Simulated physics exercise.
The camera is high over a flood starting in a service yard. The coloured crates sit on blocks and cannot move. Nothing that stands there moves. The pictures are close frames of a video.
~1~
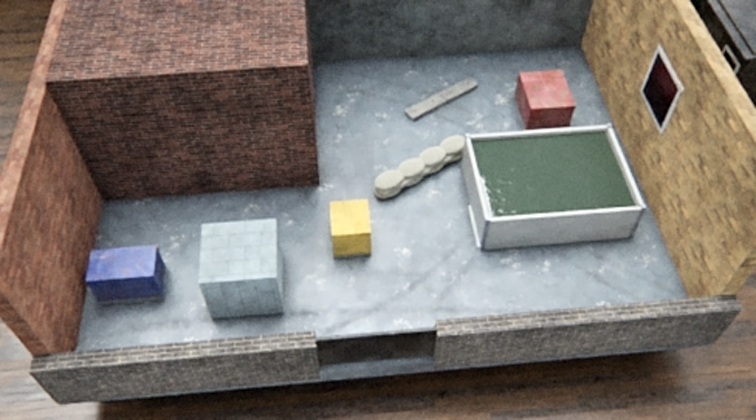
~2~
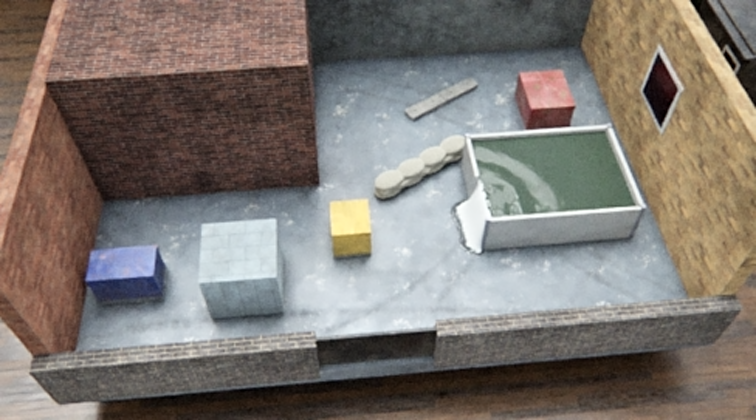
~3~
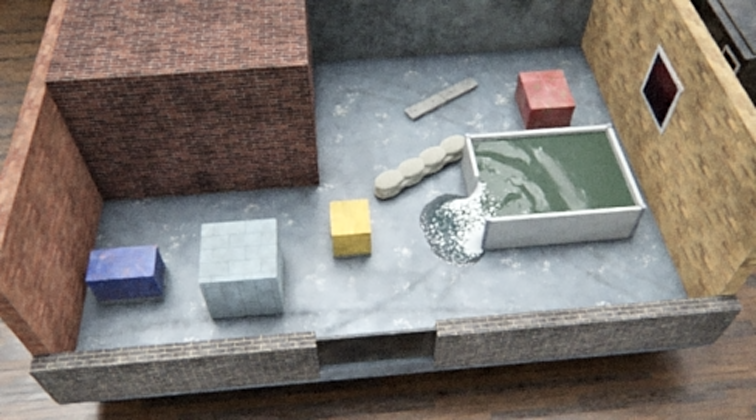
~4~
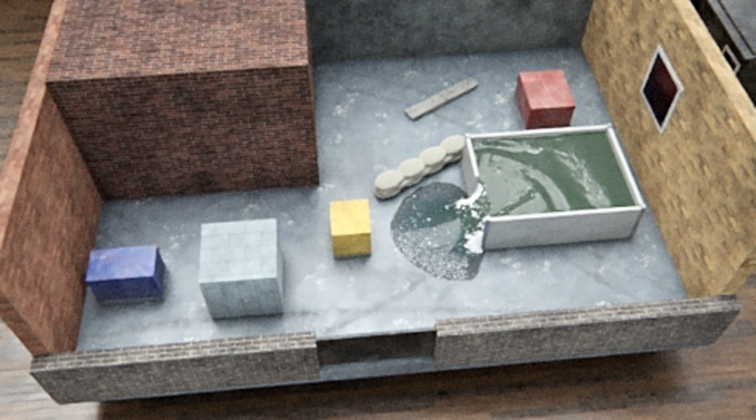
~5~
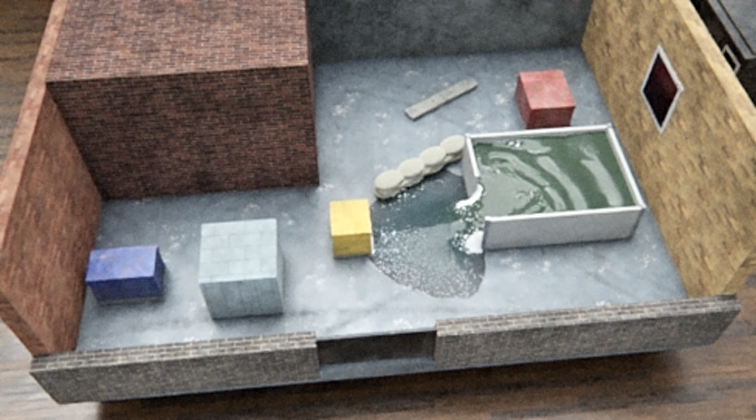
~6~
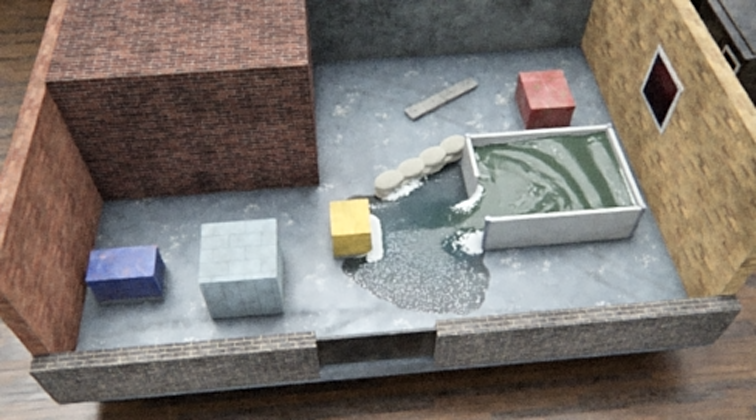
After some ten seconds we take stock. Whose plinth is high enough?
One by one: The yellow crate is soaked; the blue crate is soaked; the red crate keeps dry.
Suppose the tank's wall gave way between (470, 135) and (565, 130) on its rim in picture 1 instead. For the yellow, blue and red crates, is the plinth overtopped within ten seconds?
My reading: Yellow takes water; blue keeps dry; red is topped.
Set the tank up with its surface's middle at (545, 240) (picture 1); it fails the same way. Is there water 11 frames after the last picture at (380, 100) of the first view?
Verdict: No water.
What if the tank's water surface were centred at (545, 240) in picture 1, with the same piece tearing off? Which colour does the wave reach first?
It is the yellow crate.
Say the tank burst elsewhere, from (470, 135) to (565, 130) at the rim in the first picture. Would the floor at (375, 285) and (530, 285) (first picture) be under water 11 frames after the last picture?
In turn: Dry, clear.
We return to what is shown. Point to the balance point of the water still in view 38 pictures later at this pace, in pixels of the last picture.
Roughly at (366, 236).
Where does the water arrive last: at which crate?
I say the red crate.
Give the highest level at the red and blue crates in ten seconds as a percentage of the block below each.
Near 50 and 190 in a hundred.
A moment on, water covers 20 % of the floor; the yellow crate water round its plinth, the blue crate not reached, the red crate not reached.
Next, water covers 35 % of the floor; the yellow crate water round its plinth, the blue crate not reached, the red crate not reached.
Then, water covers 50 % of the floor; the yellow crate water round its plinth, the blue crate water round its plinth, the red crate not reached.
Later, water covers 70 % of the floor; the yellow crate water round its plinth, the blue crate water round its plinth, the red crate water round its plinth.
In the end, water covers 90 % of the floor; the yellow crate was topped, the blue crate was topped, the red crate stayed above the water.
